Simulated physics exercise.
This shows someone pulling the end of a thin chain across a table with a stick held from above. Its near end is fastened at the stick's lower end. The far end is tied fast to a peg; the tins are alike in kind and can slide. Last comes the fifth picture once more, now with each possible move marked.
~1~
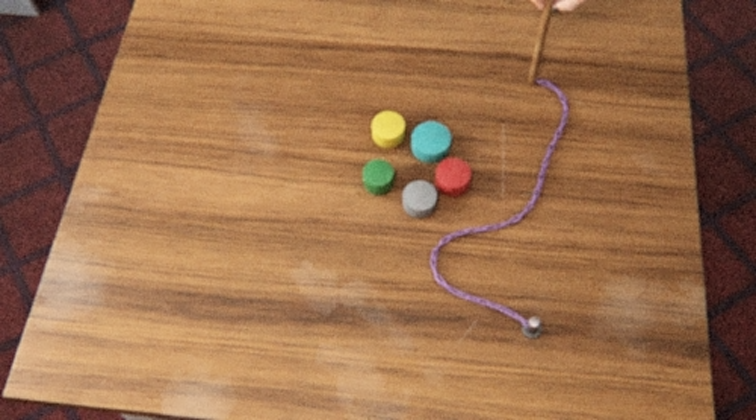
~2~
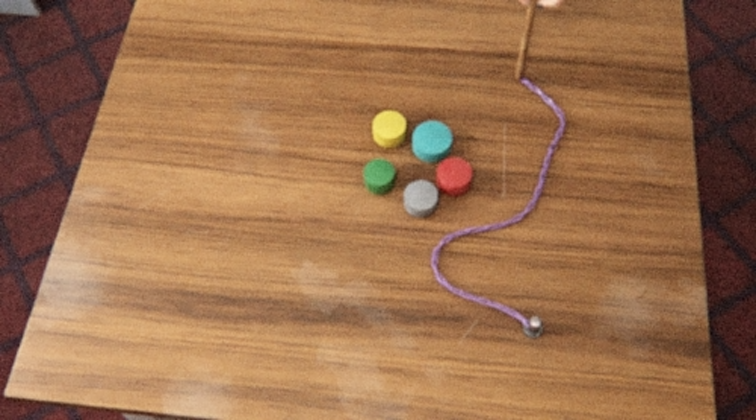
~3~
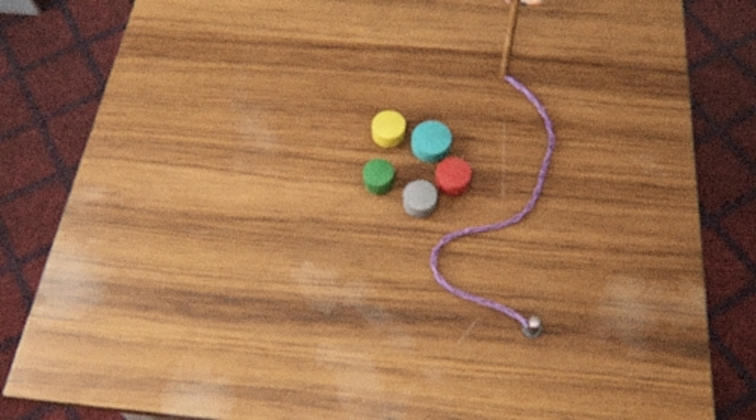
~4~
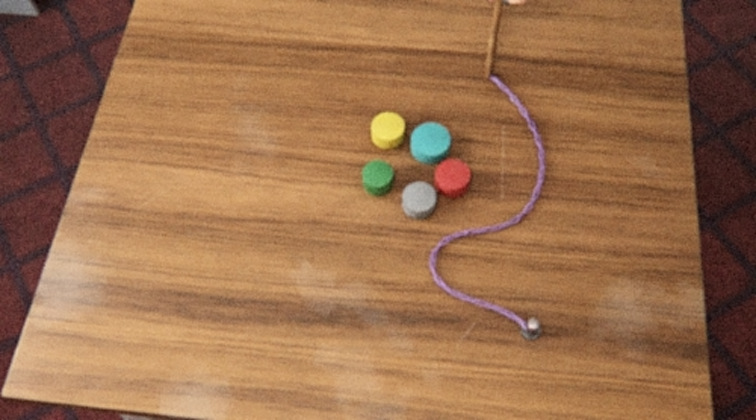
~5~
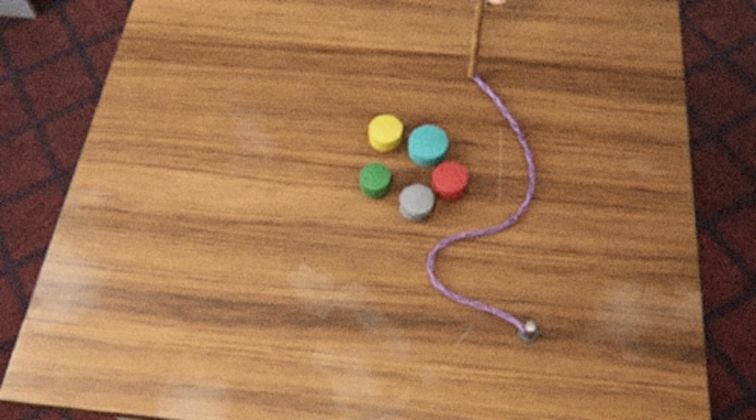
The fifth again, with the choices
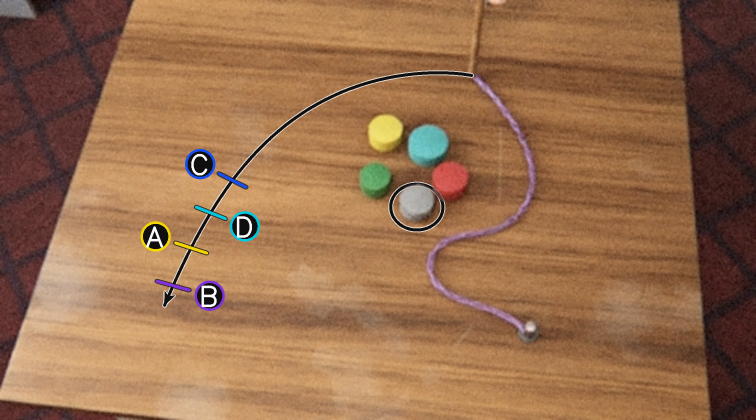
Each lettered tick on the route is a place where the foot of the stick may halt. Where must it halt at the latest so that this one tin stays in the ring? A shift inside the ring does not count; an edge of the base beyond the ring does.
C.
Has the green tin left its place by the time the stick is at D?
Yes.
On the marked copy, A at (191, 248); B at (173, 286); C at (232, 180); D at (211, 213); the ring at (417, 207); the route from (472, 75) via (278, 132) to (164, 305).
Taking C. A third of the way, foot of the stick (375, 82); grey tin (417, 203).
Two thirds of the way, foot of the stick (291, 122); grey tin (417, 203).
When it is over, foot of the stick (233, 181); grey tin (414, 205); green tin (375, 185); red tin (442, 187); turquoise tin (410, 170); yellow tin (377, 158); the grey tin is still in its ring.
As for the rest, A drags the ringed tin to (396, 234); B drags the ringed tin to (391, 253); D drags the ringed tin to (404, 217).
